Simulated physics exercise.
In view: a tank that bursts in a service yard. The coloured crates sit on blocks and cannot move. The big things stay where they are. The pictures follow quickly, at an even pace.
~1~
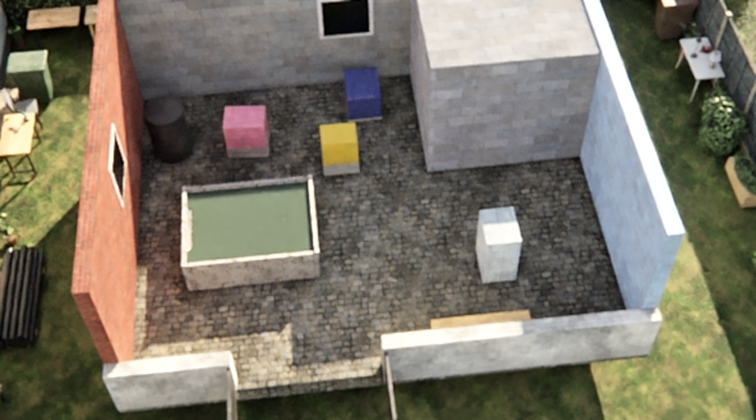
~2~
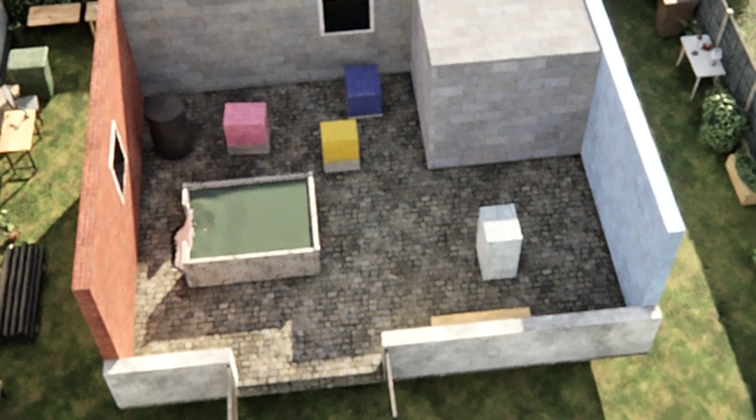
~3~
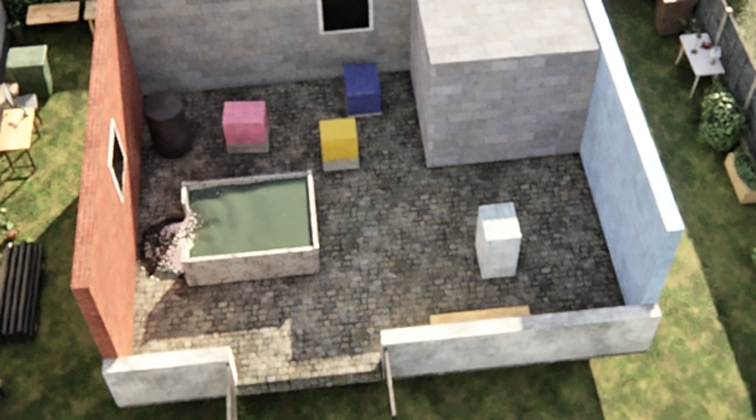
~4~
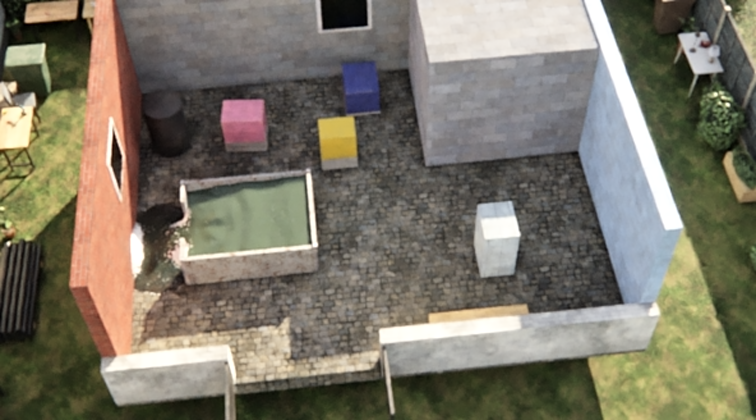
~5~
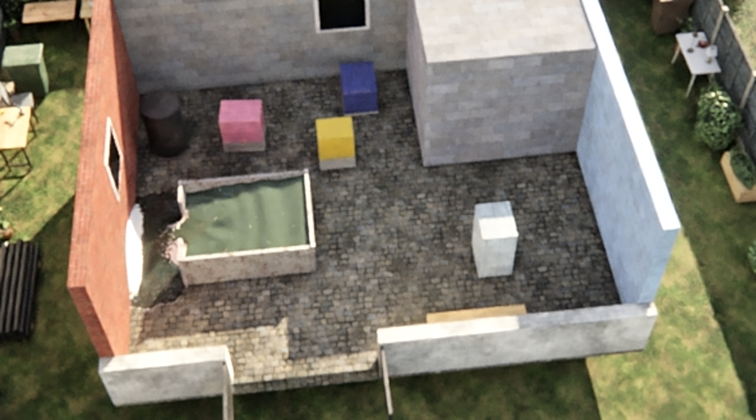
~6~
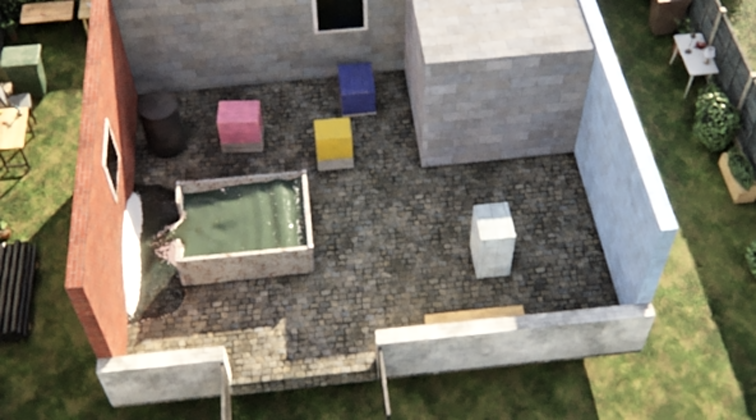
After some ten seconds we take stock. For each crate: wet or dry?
The yellow crate escapes dry; the pink crate escapes dry; the blue crate is wetted.
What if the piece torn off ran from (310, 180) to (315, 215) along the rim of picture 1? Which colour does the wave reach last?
That is the pink one.
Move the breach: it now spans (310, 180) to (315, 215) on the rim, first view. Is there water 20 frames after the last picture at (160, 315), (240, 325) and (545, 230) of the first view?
In that order: Dry, clear, under water.
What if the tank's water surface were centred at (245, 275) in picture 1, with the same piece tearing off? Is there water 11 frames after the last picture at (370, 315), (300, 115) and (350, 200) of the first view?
In that order: Dry, clear, dry.
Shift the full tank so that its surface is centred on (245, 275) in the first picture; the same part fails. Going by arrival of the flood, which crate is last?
It is the one in blue.
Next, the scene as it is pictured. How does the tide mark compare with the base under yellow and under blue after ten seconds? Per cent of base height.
About 30 and 180 per cent.
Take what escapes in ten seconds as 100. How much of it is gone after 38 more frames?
Some 60 per cent.
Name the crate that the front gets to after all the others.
The crate marked blue.
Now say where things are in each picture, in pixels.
Still water in the open tank at (249, 223), in the first frame.
The front is at (180, 269), out from the gap at (191, 238), in the second frame.
Water pours out at (190, 238) and has run to (144, 259), in the third frame.
The front is at (135, 282), out from the gap at (189, 237), in the fourth frame.
The front is at (132, 304), out from the gap at (186, 237), in the fifth frame.
The front is at (129, 320), out from the gap at (184, 237), in the sixth frame.
A moment on, water covers 10 % of the floor; the yellow crate not reached, the pink crate not reached, the blue crate not reached.
Next, water covers 20 % of the floor; the yellow crate not reached, the pink crate water round its plinth, the blue crate not reached.
Then, water covers 40 % of the floor; the yellow crate water round its plinth, the pink crate water round its plinth, the blue crate not reached.
Later, water covers 70 % of the floor; the yellow crate water round its plinth, the pink crate water round its plinth, the blue crate water round its plinth.
In the end, water covers 95 % of the floor; the yellow crate stayed above the water, the pink crate stayed above the water, the blue crate was topped.
